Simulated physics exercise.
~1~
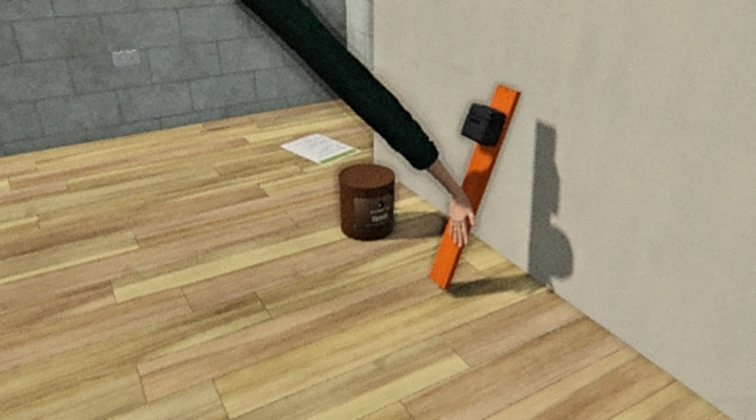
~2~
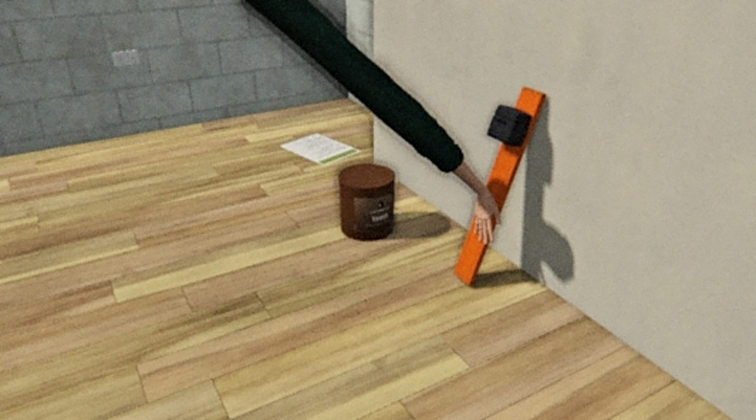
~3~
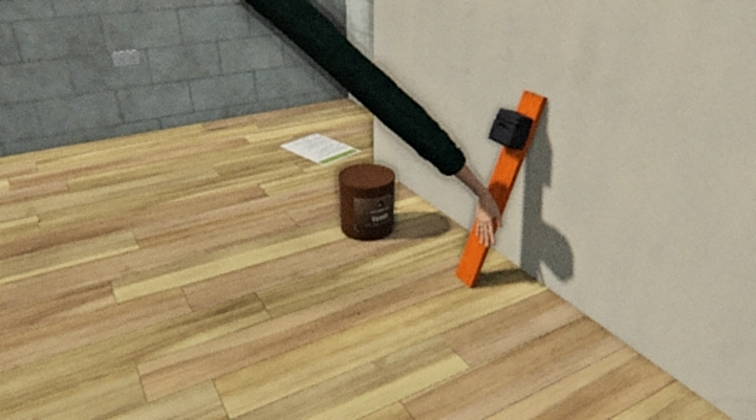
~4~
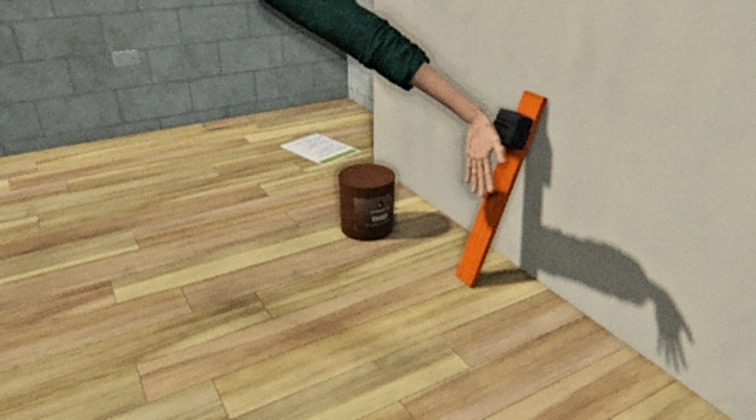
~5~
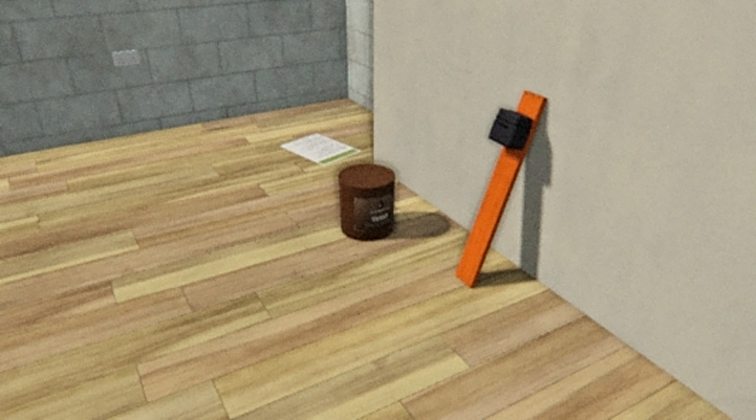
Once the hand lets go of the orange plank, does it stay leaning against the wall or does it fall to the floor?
The orange plank stays leaning against the wall after the hand has let go and left.
